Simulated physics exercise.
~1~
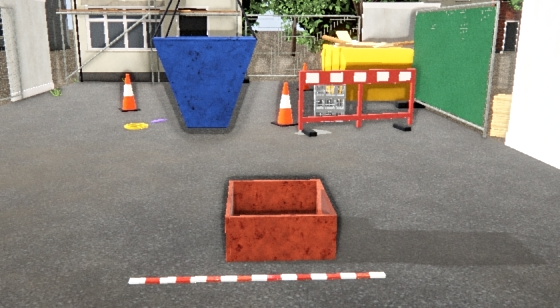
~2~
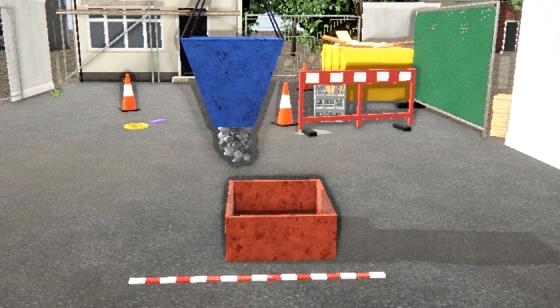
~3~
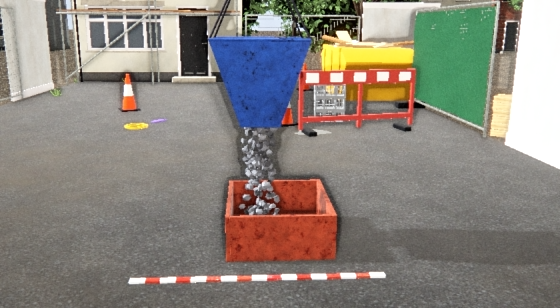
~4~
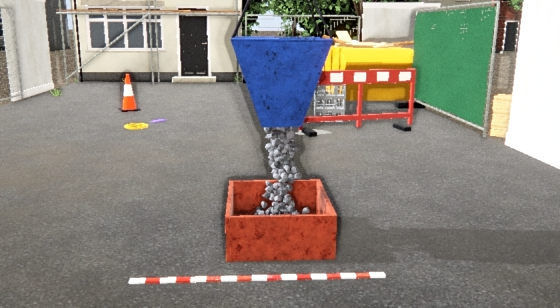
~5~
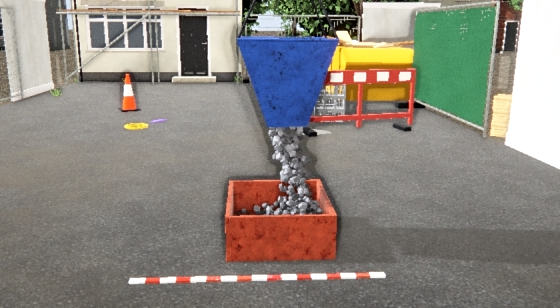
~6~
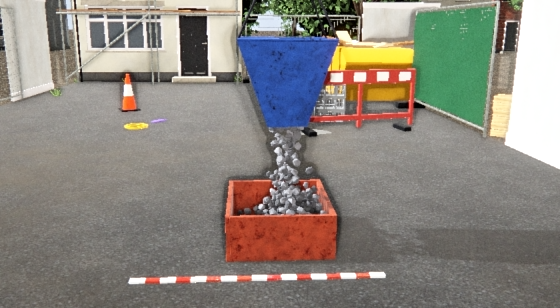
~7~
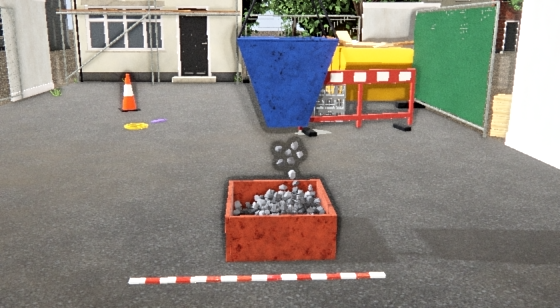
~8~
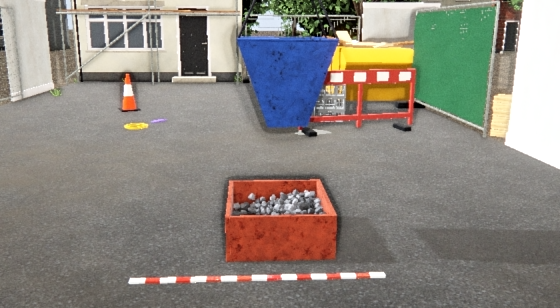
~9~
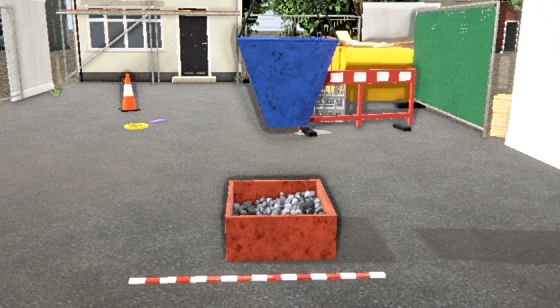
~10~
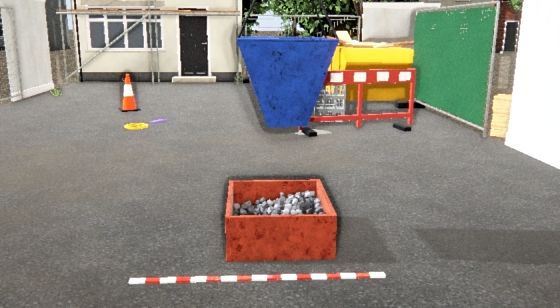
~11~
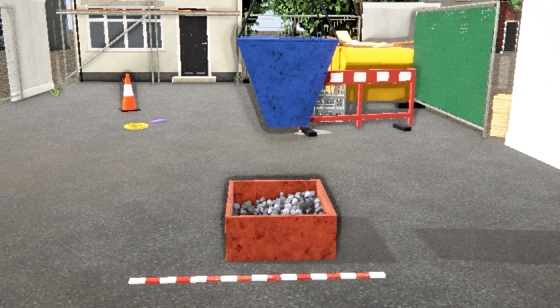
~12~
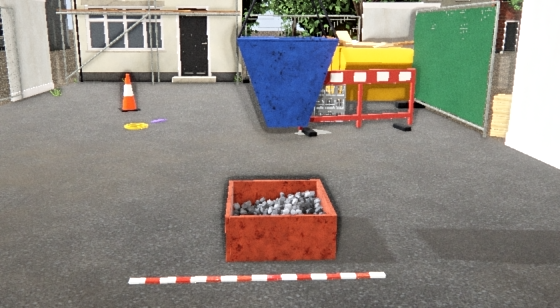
We see a blue skip glide right above a paved yard, pouring grey crushed stones from its underside into an open red bin behind a striped staff; the skip stops, the stream runs out, and the stones lie still in the bin.
